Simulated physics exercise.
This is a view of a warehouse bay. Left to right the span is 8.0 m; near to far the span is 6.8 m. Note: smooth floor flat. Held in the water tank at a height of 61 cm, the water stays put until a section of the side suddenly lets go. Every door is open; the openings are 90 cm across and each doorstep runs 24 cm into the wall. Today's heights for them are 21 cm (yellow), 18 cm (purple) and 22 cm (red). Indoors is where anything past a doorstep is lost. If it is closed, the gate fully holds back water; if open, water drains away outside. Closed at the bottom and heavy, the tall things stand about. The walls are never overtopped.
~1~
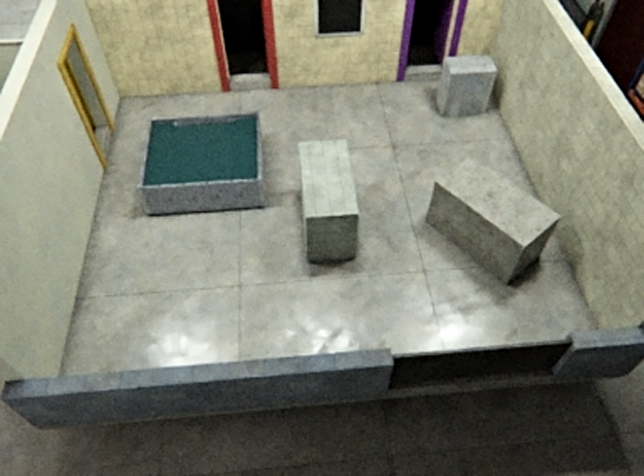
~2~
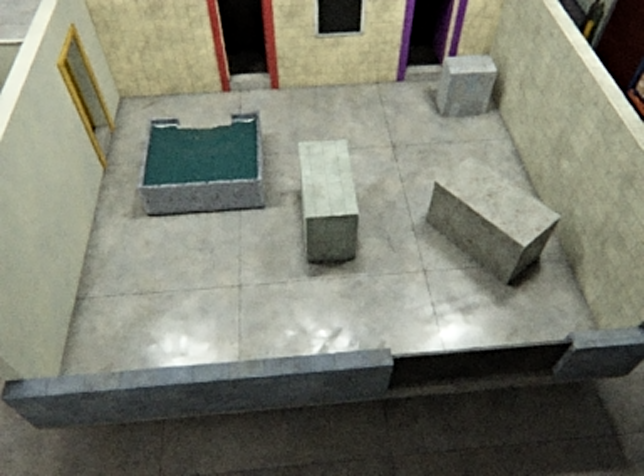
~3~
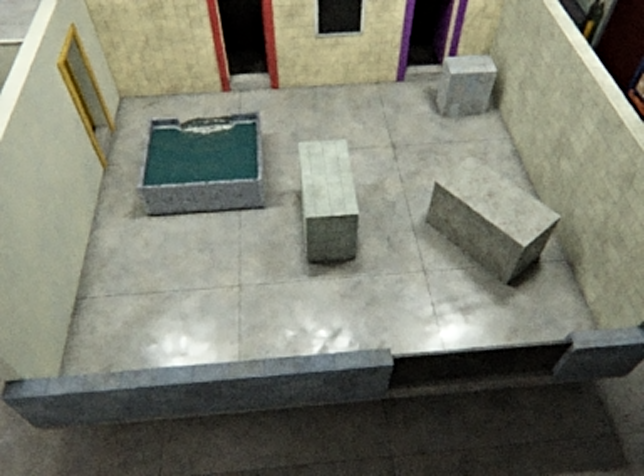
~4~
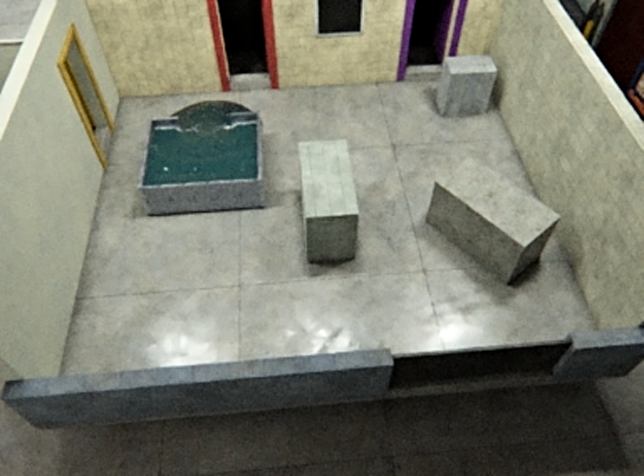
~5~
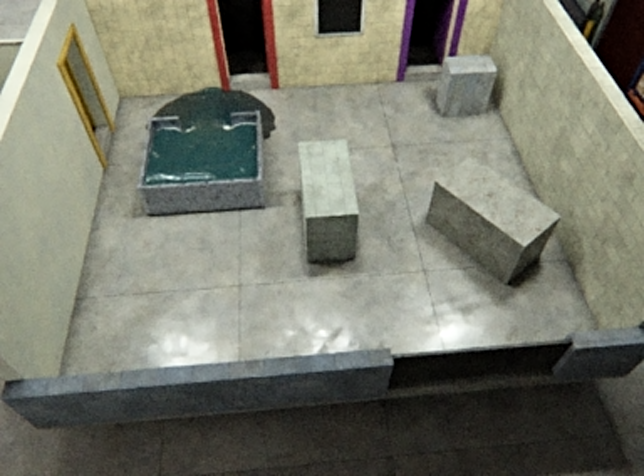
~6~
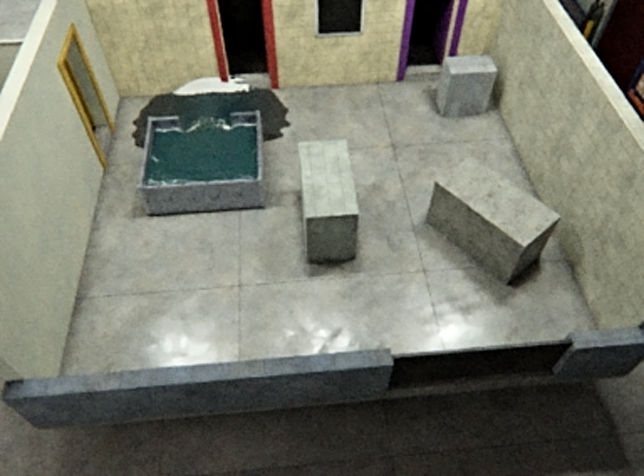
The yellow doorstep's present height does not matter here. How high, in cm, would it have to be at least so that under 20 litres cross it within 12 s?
I would say at least 6 cm.
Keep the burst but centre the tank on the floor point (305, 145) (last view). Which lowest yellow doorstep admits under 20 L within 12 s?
Roughly 9.5 cm is needed.
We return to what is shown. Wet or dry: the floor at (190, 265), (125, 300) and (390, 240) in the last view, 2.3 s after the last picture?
Point 1: Bone dry; point 2: Bone dry; point 3: Bone dry.
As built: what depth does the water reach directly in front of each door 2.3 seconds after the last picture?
Reading in centimetres: Yellow = 10, purple = 3, red = 18.
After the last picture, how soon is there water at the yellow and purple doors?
Yellow 0.8 s, purple 1.6 s.
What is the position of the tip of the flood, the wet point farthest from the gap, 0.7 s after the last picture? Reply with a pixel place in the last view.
The farthest wet point sits near (329, 88) in the last view.
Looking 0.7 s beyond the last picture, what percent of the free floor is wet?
10 %.
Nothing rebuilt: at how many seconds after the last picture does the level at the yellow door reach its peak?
Peak: Close to 2.6 s.
Then, 0.7 s after the last picture water covers 10 % of the floor, deepest (38 cm) near (213, 95); it has not reached the yellow door.
Then, 2.3 s after the last picture water covers 30 % of the floor, deepest (26 cm) near (120, 101); 10 cm at the yellow door, 0 litres in over its 21 cm doorstep.
Then, 11.3 s after the last picture water covers 90 % of the floor, deepest (8 cm) near (448, 273); 4 cm at the yellow door, 0 litres in over its 21 cm doorstep.
At the yellow door as built, the water peaked near 10 cm, 2.5 s after the last picture.
With a doorstep of 5.5 cm, 25 litres would have come in within the 12 s; with 7 cm, 12 litres. So under 20 litres takes about 6 cm.
